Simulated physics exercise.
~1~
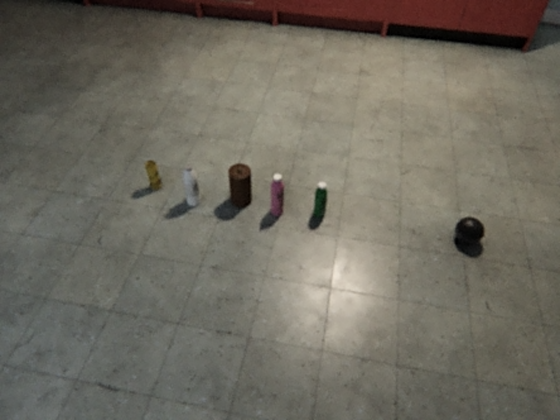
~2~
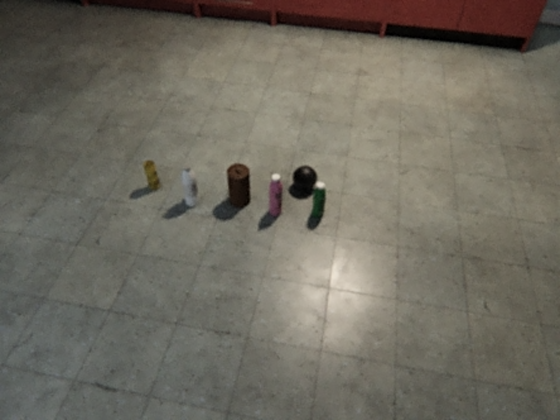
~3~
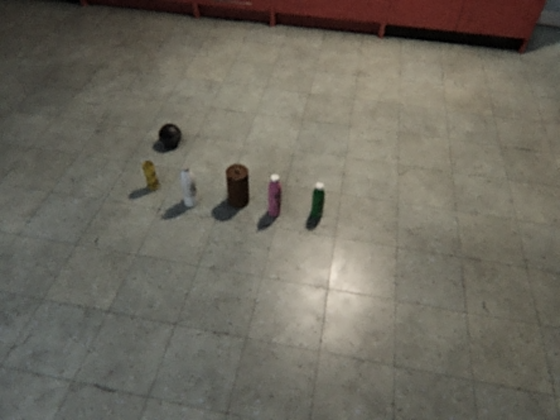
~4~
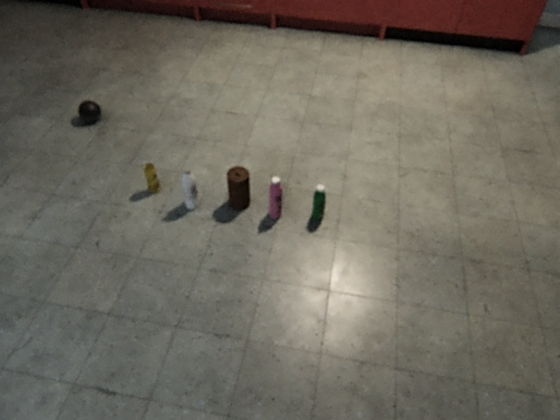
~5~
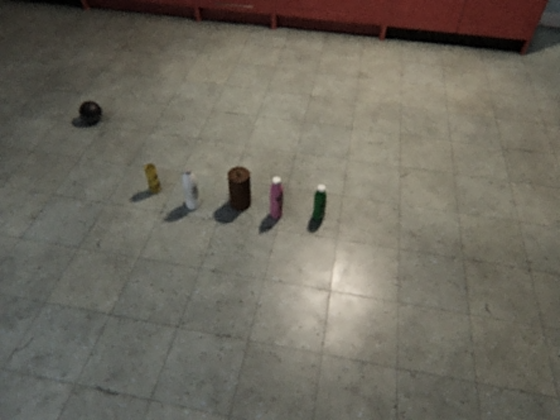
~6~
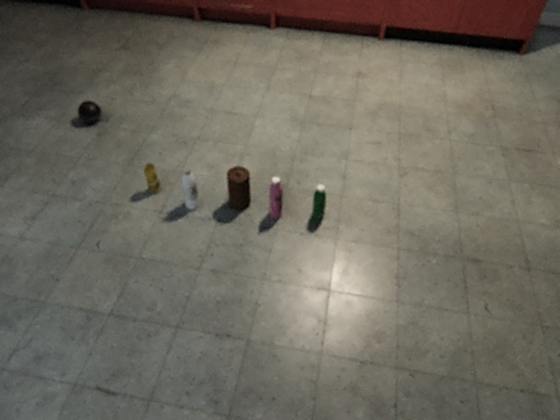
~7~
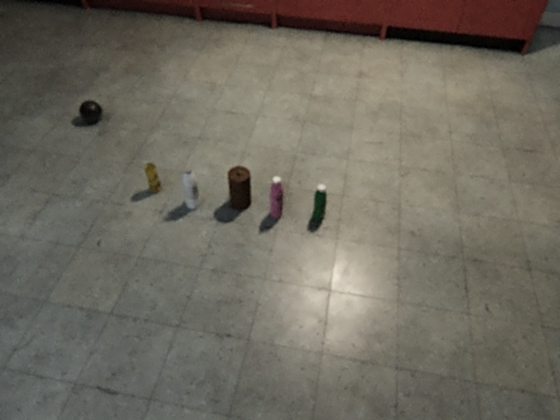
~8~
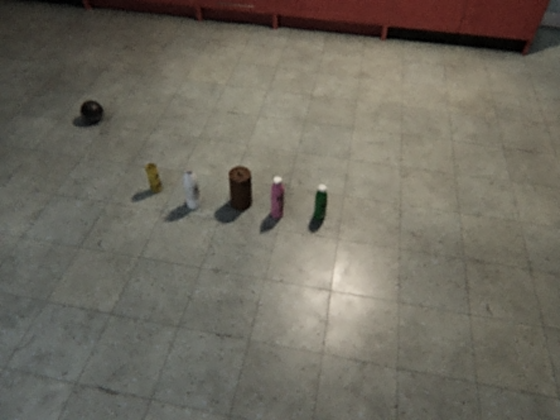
On a grey tiled floor with a red base along the far edge, five upright items stand in a loose row, a yellow can, a white bottle, a brown roll, a pink bottle and a green bottle, with a black ball off to the right. The ball rolls left and slightly away, passing behind the green and pink bottles. It carries on behind the row until it is beyond the yellow can. Rolling a little farther, it comes to rest at the upper left. The ball stays there, and all five items remain standing in their places.
